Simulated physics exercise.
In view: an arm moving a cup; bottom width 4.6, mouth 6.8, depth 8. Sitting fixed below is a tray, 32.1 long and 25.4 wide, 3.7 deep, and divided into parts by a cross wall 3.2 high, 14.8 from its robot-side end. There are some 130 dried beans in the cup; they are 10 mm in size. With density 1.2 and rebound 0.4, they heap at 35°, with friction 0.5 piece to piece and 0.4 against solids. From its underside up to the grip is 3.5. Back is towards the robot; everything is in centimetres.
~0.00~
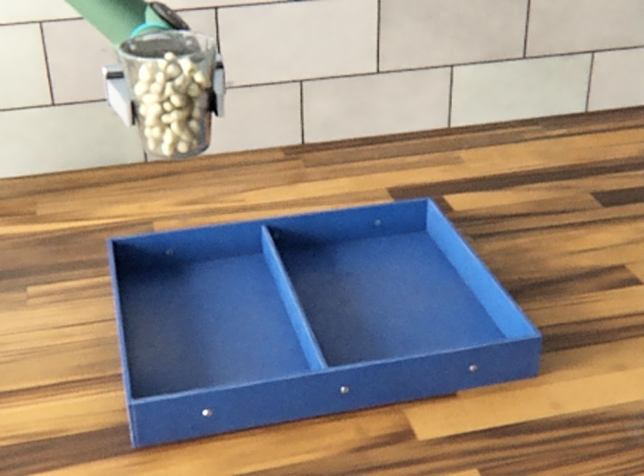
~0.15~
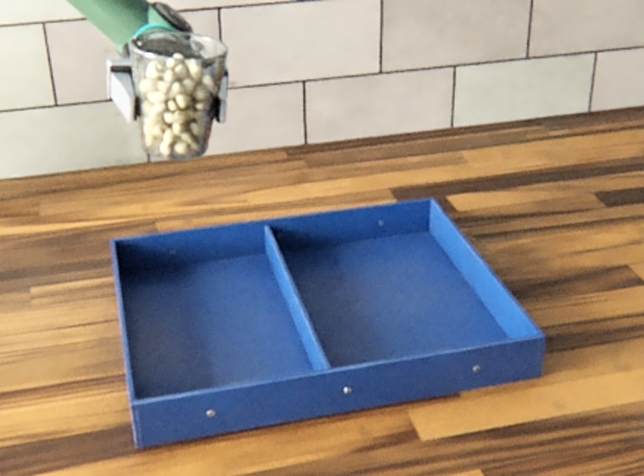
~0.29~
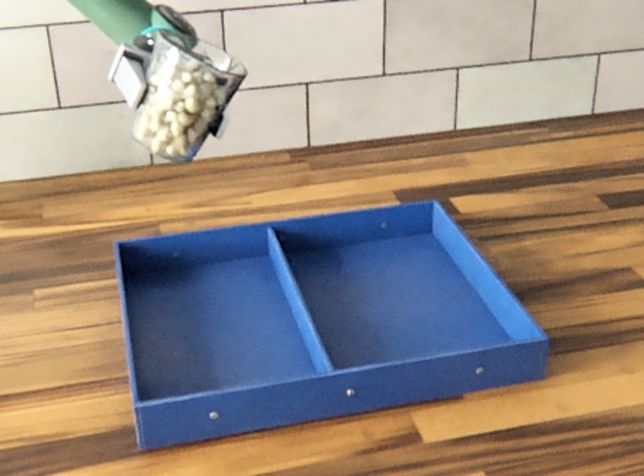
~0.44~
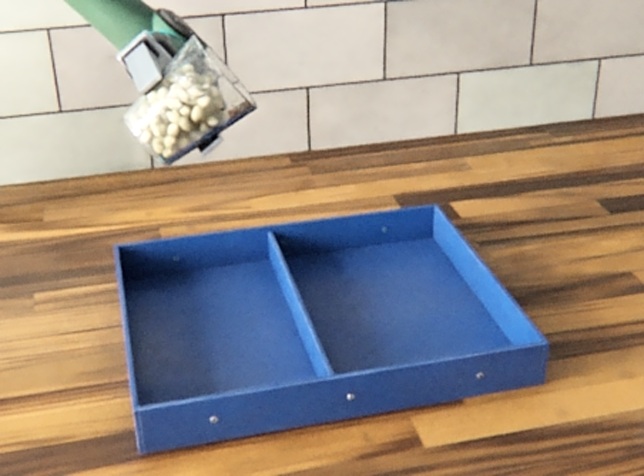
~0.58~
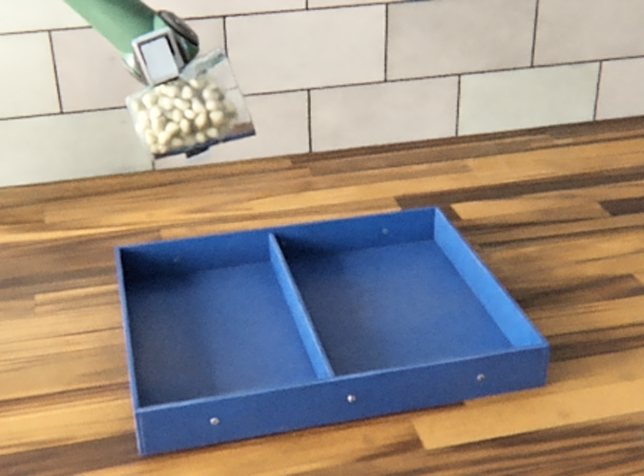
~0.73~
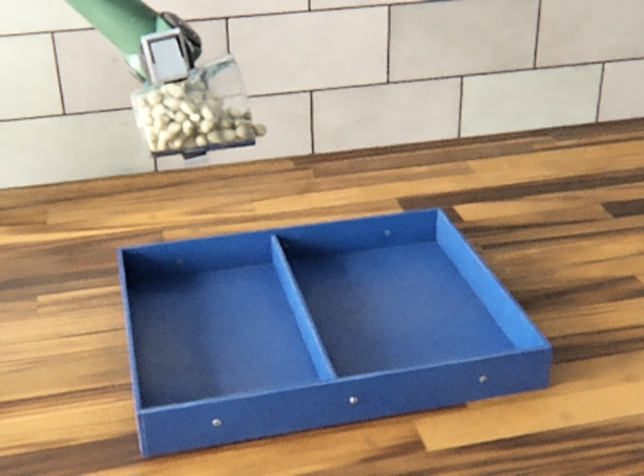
A green robot arm held a clear cup of pale beans above a wooden counter, behind a blue two-part tray, and steadily tilted it to the right until it lay nearly on its side.
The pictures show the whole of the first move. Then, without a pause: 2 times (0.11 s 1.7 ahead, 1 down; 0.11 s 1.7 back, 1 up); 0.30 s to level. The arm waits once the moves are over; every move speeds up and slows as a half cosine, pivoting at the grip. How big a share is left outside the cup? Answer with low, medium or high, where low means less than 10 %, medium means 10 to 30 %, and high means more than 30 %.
Medium.
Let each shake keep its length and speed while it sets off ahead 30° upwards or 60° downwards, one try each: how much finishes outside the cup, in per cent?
Roughly 40 per cent, then 5 per cent.
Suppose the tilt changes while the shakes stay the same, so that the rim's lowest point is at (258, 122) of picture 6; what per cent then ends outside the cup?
The share is about 0 percent.
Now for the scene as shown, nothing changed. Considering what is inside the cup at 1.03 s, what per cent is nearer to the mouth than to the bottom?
Something near 50 per cent is there.
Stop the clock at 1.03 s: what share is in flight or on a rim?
Roughly 2 per cent.
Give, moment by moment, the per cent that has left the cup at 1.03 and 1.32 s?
Roughly 10, then 20.
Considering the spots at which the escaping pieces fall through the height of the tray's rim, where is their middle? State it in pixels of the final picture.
(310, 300).
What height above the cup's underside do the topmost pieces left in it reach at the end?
I'd say close to 6.5 cm.
After 1.03 s, tilted 81° forward, highest piece 22 above the table; 119 in the cup, 4 in the robot-side part, 4 in the far-side part, 2 in flight or on a rim.
After 1.32 s, tilted 40° forward, highest piece 24 above the table; 101 in the cup, 13 in the robot-side part, 12 in the far-side part, 3 in flight or on a rim.
After 1.67 s, level, highest piece 25 above the table; 101 in the cup, 15 in the far-side part, 13 in the robot-side part.
After 2.72 s, level, highest piece 25 above the table; 101 in the cup, 15 in the far-side part, 13 in the robot-side part.
At rest, 101 in the cup, 15 in the far-side part, 13 in the robot-side part. That is 22 % outside the cup.
